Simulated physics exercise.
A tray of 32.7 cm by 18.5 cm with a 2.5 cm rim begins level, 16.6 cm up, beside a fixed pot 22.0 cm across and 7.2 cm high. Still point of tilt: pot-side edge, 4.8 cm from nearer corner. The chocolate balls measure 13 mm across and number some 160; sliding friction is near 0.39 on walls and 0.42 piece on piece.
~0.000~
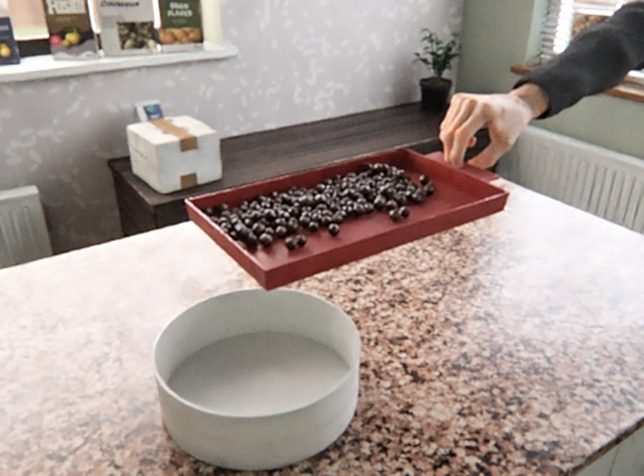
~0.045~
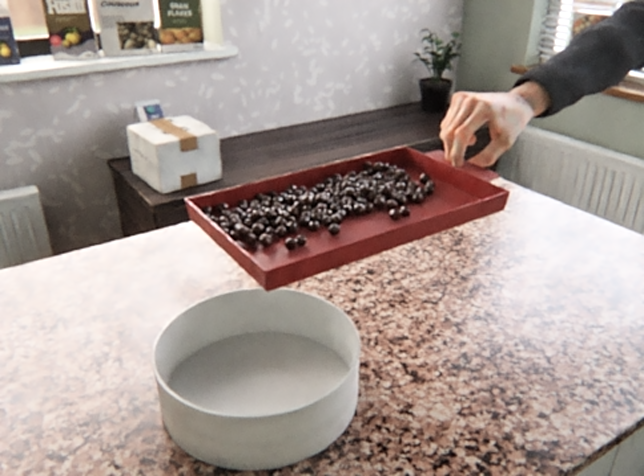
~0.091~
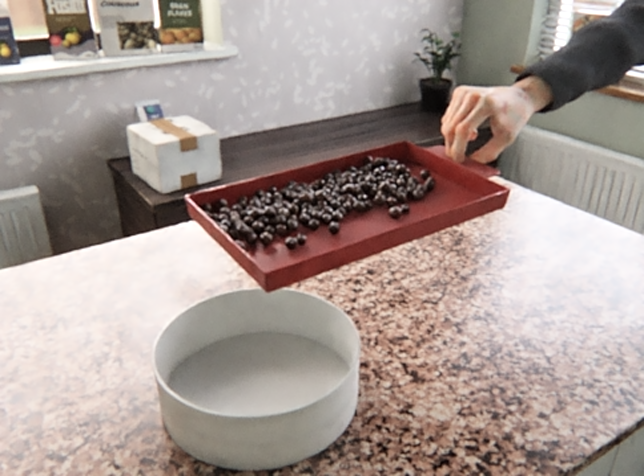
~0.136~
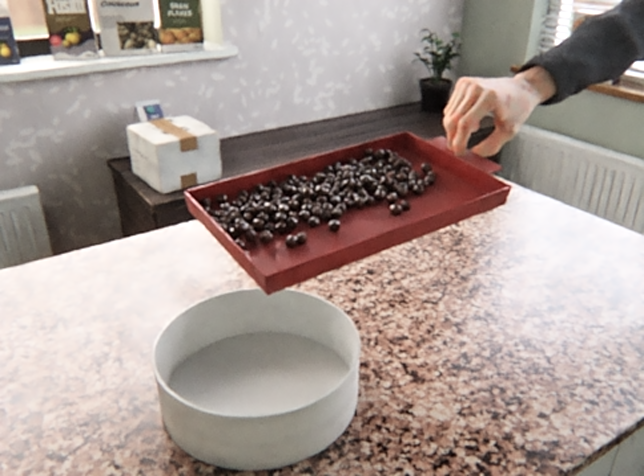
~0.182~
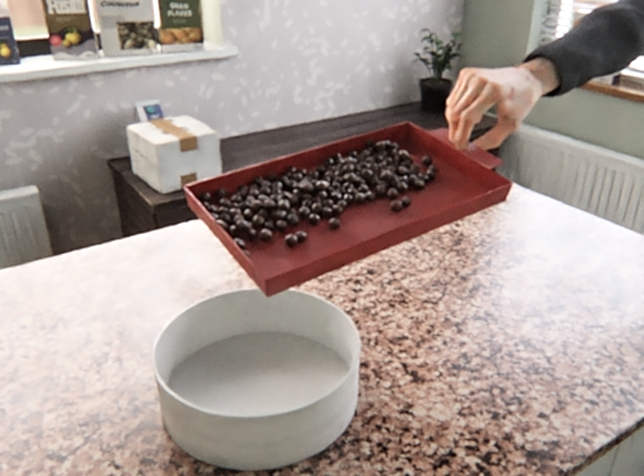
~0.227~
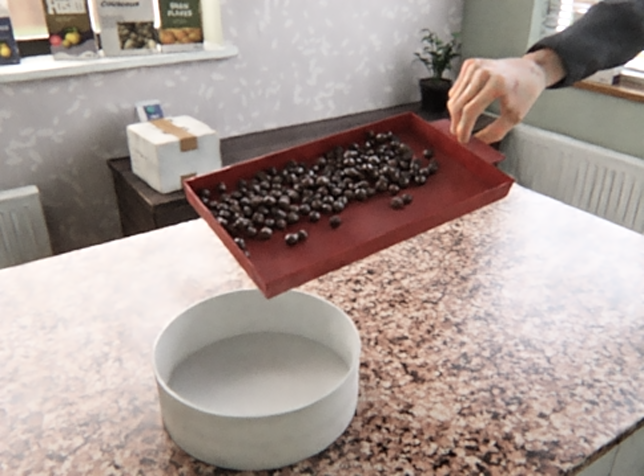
On a speckled stone countertop, a hand raising the right end of a red tray of dark chocolate balls beside a round pale pot.
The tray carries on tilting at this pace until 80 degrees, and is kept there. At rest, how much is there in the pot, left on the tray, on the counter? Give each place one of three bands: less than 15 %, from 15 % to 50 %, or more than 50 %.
Pot: I expect only a trickle of the load, tray: I expect more than half of the load, counter: I expect only a trickle of the load.
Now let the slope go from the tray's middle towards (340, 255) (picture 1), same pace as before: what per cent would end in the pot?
Roughly 10 % of the pieces.
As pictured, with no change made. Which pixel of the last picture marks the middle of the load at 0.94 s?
Estimated centre of load: Around (342, 214).
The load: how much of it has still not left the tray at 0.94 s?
I'd say close to 100 per cent.
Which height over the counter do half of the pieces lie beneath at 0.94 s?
Median height: Approx. 22 cm.
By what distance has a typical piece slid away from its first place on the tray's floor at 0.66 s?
Displacement on the tray: About 8 cm.
After 0.66 s, tilt 45 degrees; the tray holds 100 %, the pot 0 %.
After 0.94 s, tilt 66 degrees; the tray holds 100 %, the pot 0 %.
After 1.33 s, tilt 80 degrees; the tray holds 95 %, the pot 0 %.
In the end, at 2.1 s, pot 5 %, tray 95 %, counter 0 %.
